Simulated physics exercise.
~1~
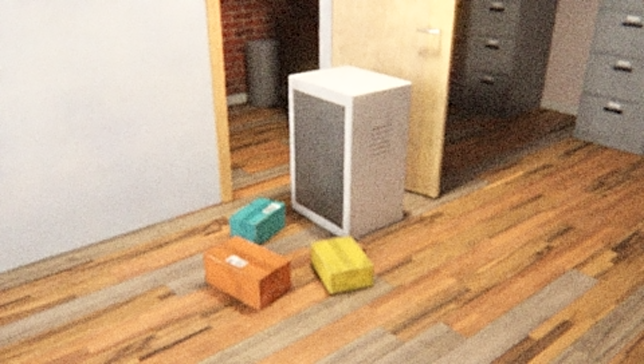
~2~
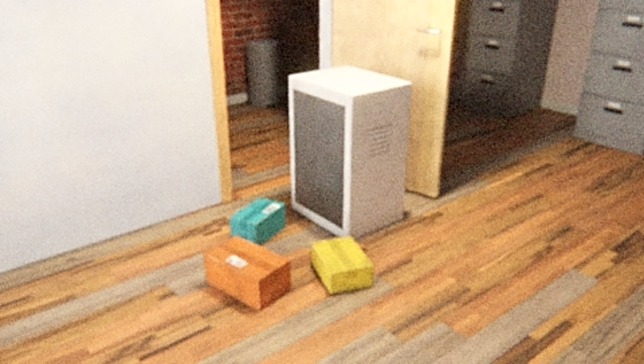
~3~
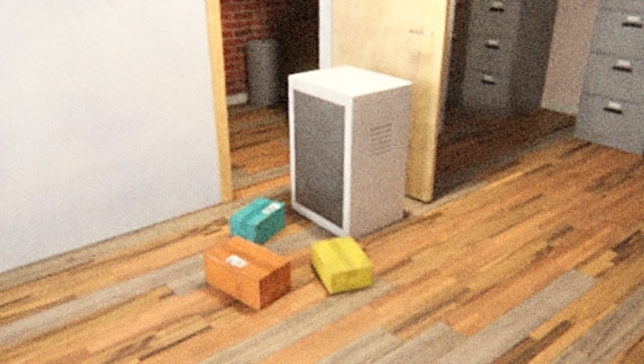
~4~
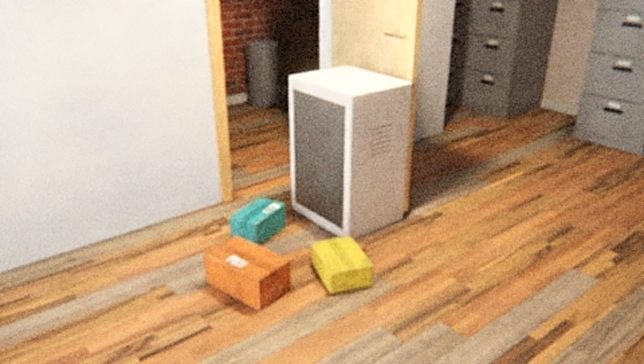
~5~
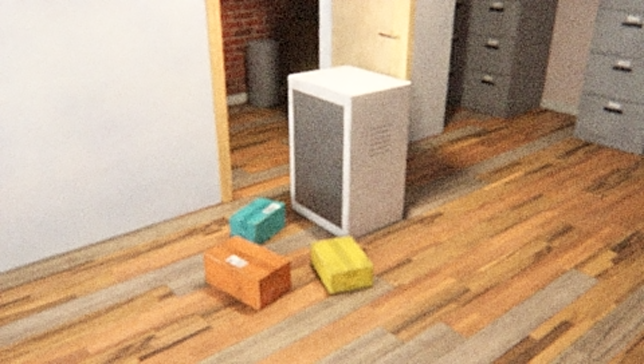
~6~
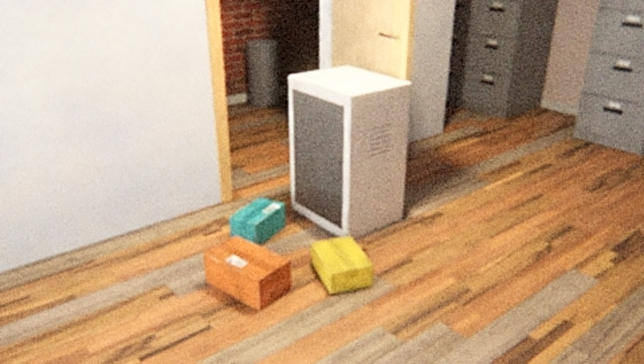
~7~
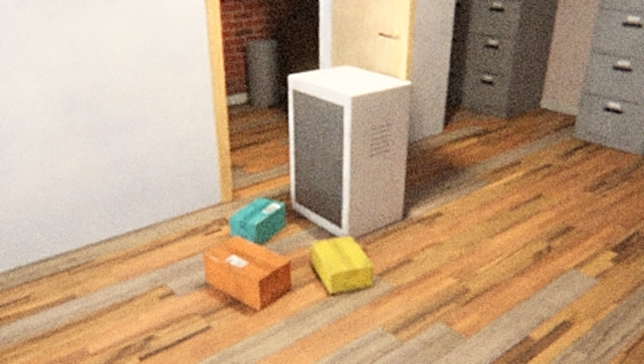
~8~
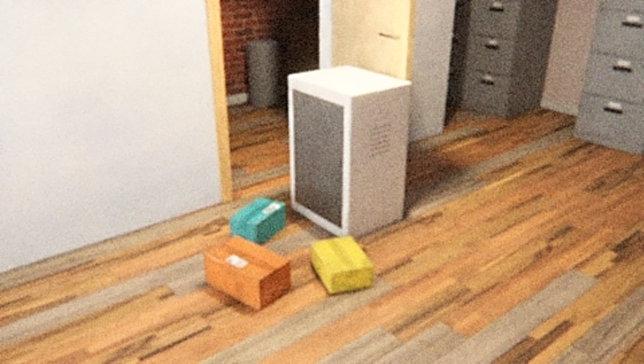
In a wood-floored office, a pale door swings partway behind a white appliance and stops, three small boxes lying still in front.
